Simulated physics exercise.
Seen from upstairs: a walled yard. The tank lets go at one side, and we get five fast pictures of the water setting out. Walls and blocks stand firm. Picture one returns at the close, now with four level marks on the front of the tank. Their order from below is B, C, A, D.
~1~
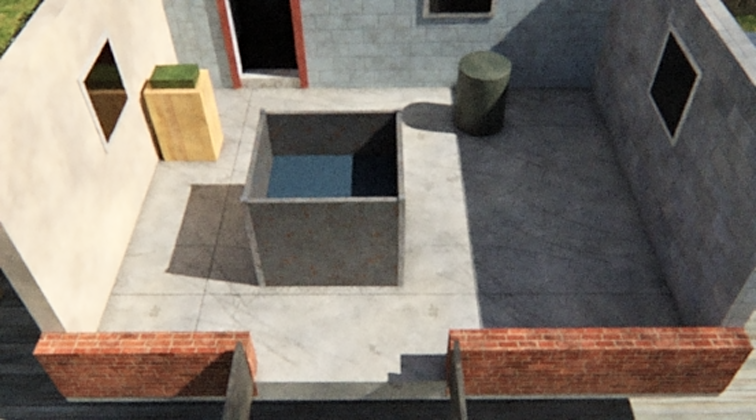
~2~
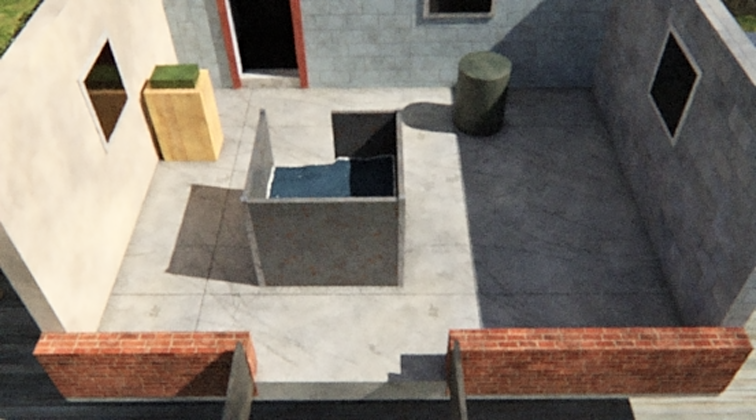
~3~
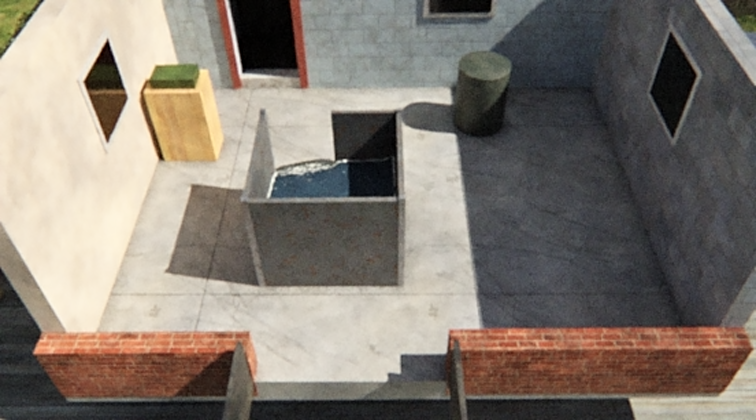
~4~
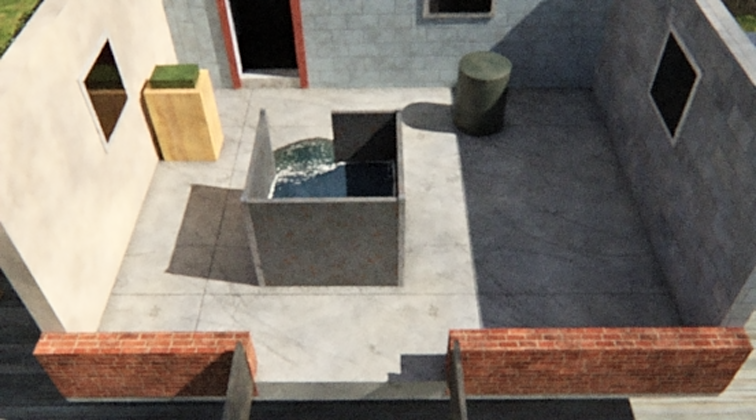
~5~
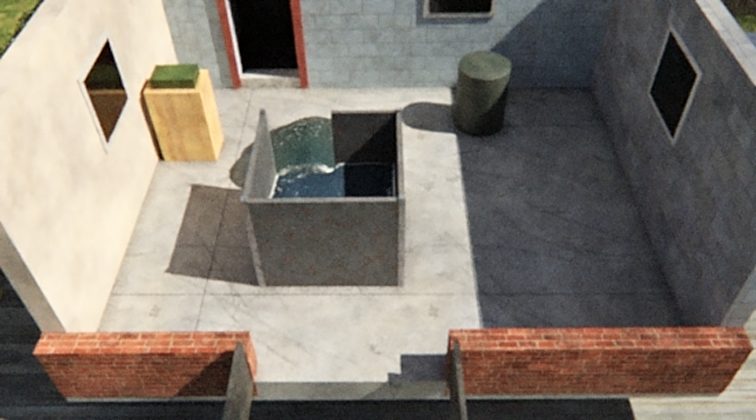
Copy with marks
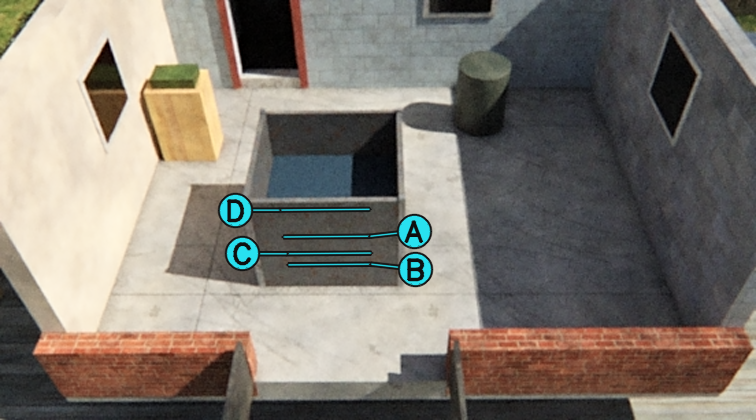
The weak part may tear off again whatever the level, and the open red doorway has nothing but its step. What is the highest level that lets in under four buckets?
I would pick mark C.
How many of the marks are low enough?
Two of the four.
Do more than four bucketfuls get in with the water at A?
Yes, it does.
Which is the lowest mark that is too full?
A.
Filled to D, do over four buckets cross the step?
Yes, it does.
On the marked copy, A at (327, 236); B at (329, 264); C at (328, 253); D at (324, 209); from the bottom up B, C, A, D.
For mark A, about 10 bucketfuls get in.
For mark B, nothing gets over.
For mark C, a bucket or two gets in.
For mark D, dozens of bucketfuls pour in.
